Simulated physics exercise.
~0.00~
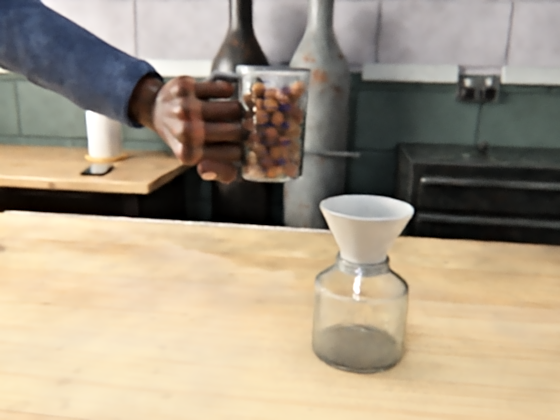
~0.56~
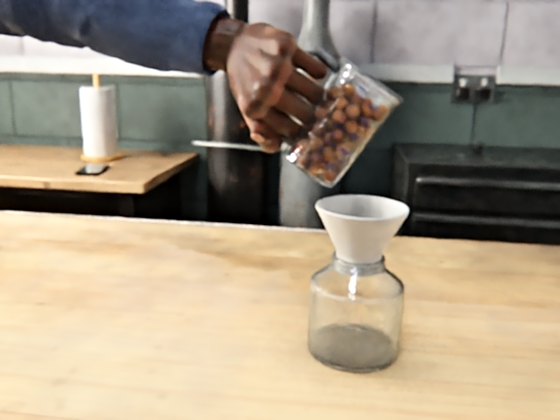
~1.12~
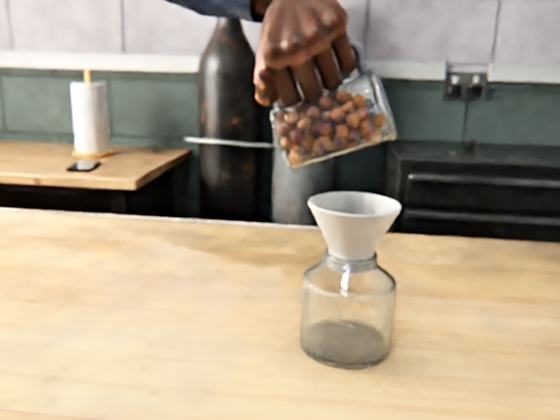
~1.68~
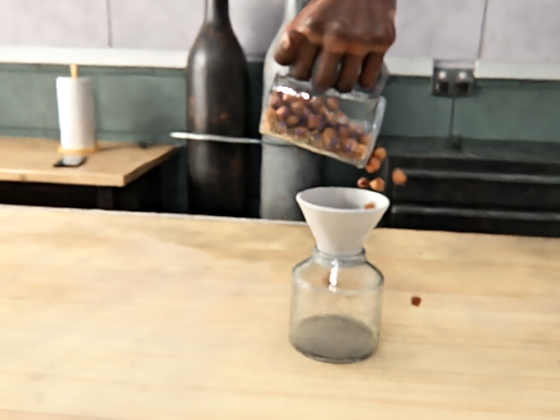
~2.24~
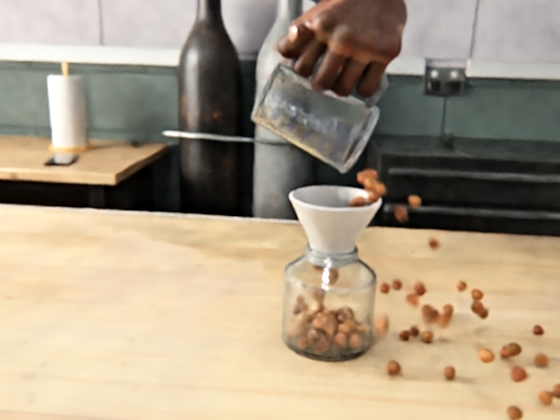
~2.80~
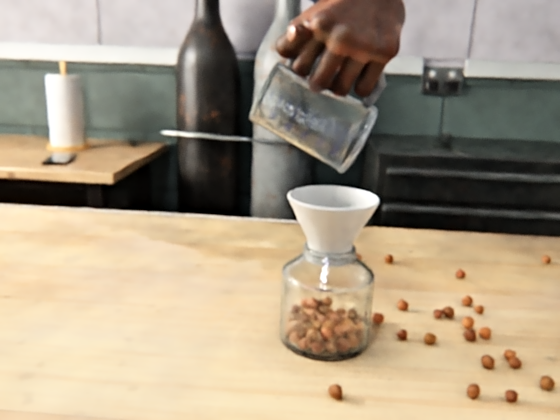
A hand carried a clear cup of small round brown nuts to the right and tipped it over a white funnel set in a glass jar, emptying it; more than half landed in the jar, while the rest scattered across the wooden counter.
